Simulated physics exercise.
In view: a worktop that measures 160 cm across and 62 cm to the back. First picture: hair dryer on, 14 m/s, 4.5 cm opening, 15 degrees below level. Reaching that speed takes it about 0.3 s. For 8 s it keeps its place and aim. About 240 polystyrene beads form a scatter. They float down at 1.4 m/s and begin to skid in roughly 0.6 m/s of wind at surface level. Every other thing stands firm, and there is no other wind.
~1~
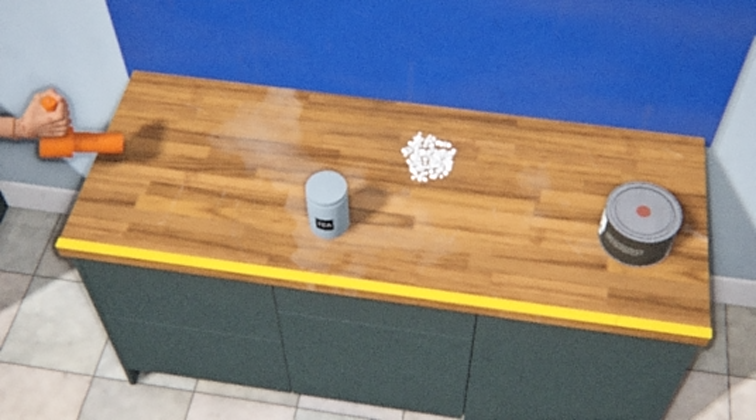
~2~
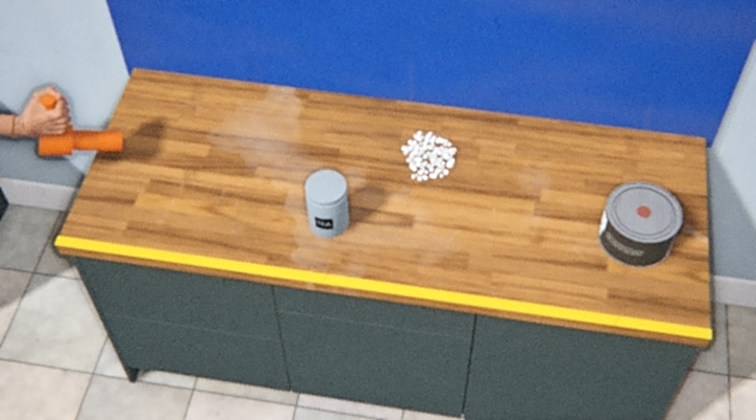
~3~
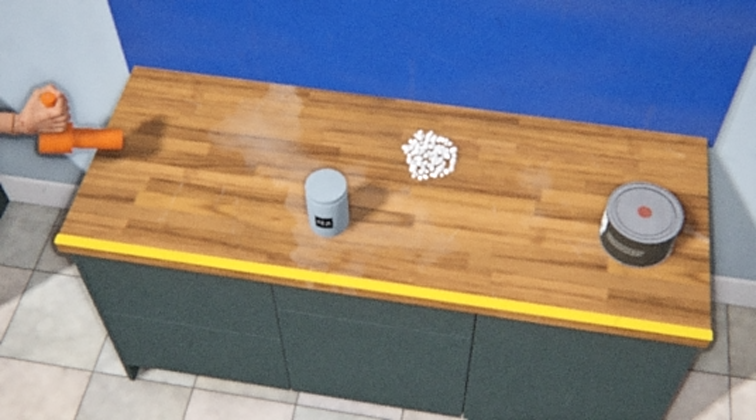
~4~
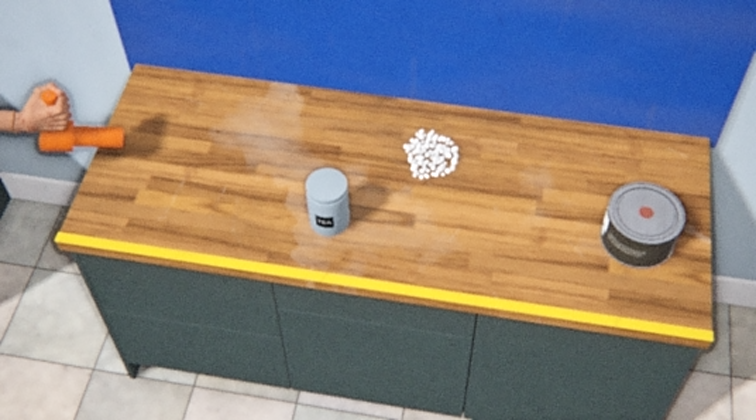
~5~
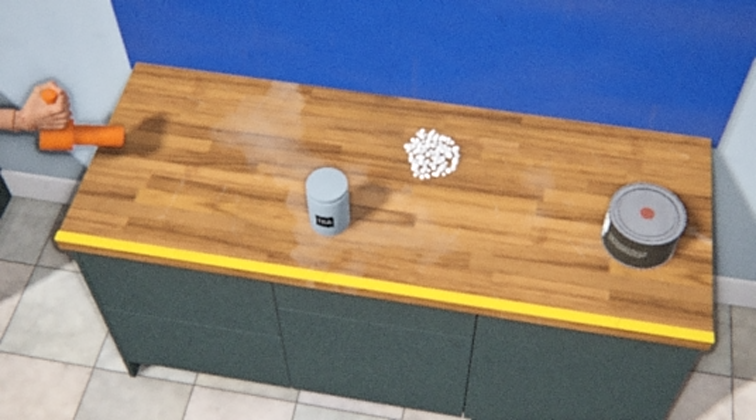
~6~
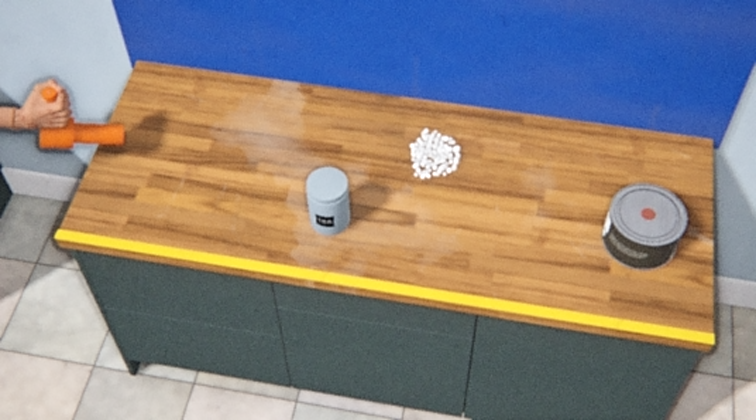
Hand at left holding an orange hair dryer over a wooden worktop, white beads, a jar and a large tin staying still.
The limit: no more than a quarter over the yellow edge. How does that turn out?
In the end the amount is not too much.
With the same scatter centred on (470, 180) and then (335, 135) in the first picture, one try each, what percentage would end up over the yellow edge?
Results, one try each: 0 %, 0 %.
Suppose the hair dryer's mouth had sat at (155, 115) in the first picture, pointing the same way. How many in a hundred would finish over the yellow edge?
Around 0 per cent would end up there.
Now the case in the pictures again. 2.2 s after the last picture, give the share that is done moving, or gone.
Near 90 %.
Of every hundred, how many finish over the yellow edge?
My estimate is around 0 %.
Then, 1.2 s after the last picture, 53 % are on the move or not yet settled, 0 % are over the yellow edge; the middle of those still in play is near (696, 212).
Then, 2.2 s after the last picture, 6 % are on the move or not yet settled, 0 % are over the yellow edge.
Then, 4.1 s after the last picture, 2 % are on the move or not yet settled, 0 % are over the yellow edge.
Then, 7.7 s after the last picture, at the end, 0 % are over the yellow edge.
